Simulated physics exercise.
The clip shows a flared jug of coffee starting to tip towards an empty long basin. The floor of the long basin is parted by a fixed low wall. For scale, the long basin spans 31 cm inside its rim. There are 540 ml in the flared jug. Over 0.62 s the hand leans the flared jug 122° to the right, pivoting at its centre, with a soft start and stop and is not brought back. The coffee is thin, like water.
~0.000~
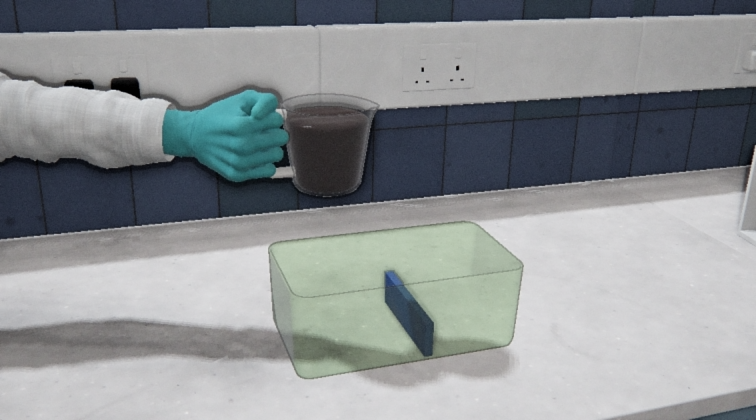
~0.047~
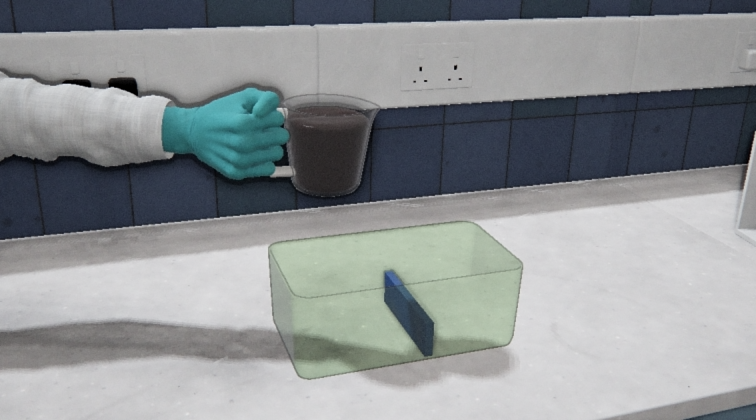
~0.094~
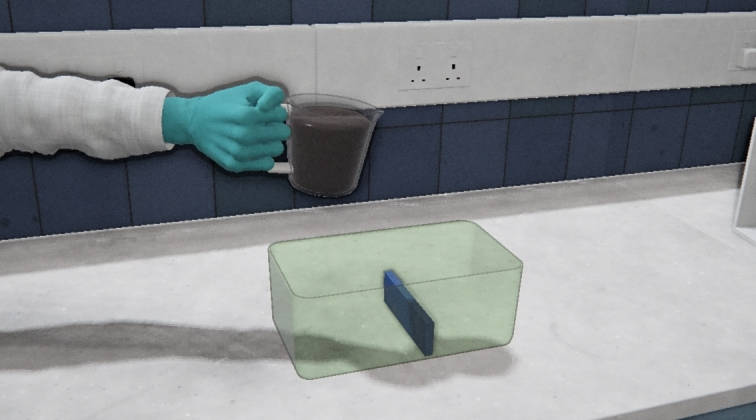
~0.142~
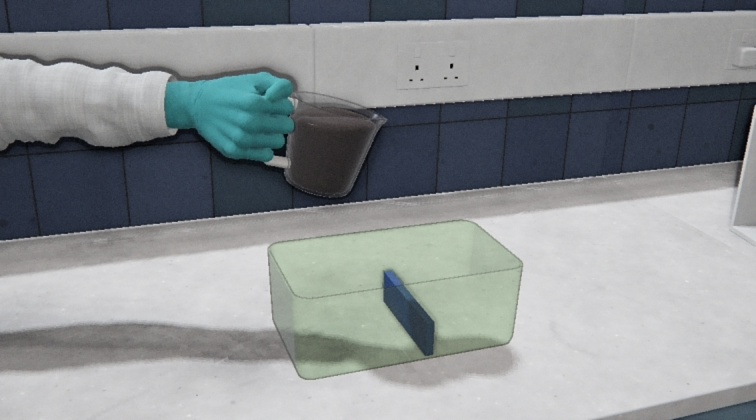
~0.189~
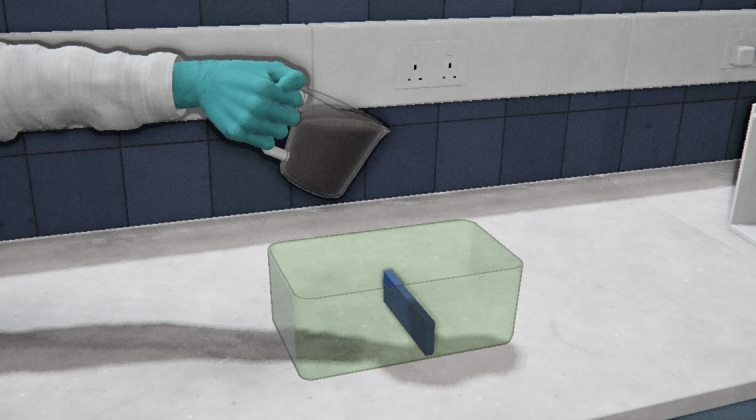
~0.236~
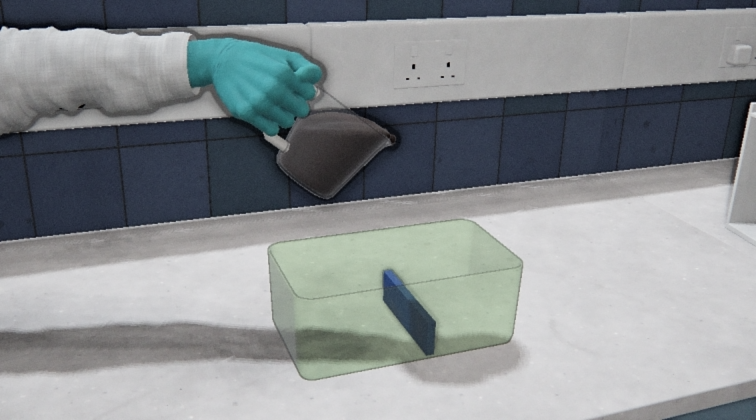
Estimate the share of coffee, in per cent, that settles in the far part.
About 43 per cent.
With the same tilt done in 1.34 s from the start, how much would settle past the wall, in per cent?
In that case some 75 per cent.
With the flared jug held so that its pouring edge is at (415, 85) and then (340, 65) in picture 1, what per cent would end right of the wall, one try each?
First 80, then 10 per cent.
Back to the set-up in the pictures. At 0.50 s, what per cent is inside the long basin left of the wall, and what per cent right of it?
Near 3 on the left, 32 on the right.
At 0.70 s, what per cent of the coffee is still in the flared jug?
Near 1 in a hundred.
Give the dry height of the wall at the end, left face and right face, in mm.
Left about 40 mm, right about 38 mm.
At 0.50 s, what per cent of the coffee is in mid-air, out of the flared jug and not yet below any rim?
Some 36 per cent.
Then, 0.50 s in, the tilt is 111° and 30 per cent is still to pour, 3 is left of the wall and 32 right of it.
Then, 0.70 s in, the tilt is 122° and 1 per cent is still to pour, 50 is left of the wall and 42 right of it.
Then, 0.90 s in, the tilt is 122° and 0 per cent is still to pour, 53 is left of the wall and 42 right of it.
Then, 1.12 s in, the tilt is 122° and 0 per cent is still to pour, 53 is left of the wall and 43 right of it.
Finally, 53 per cent lies left of the wall, 43 right of it and 4 outside.
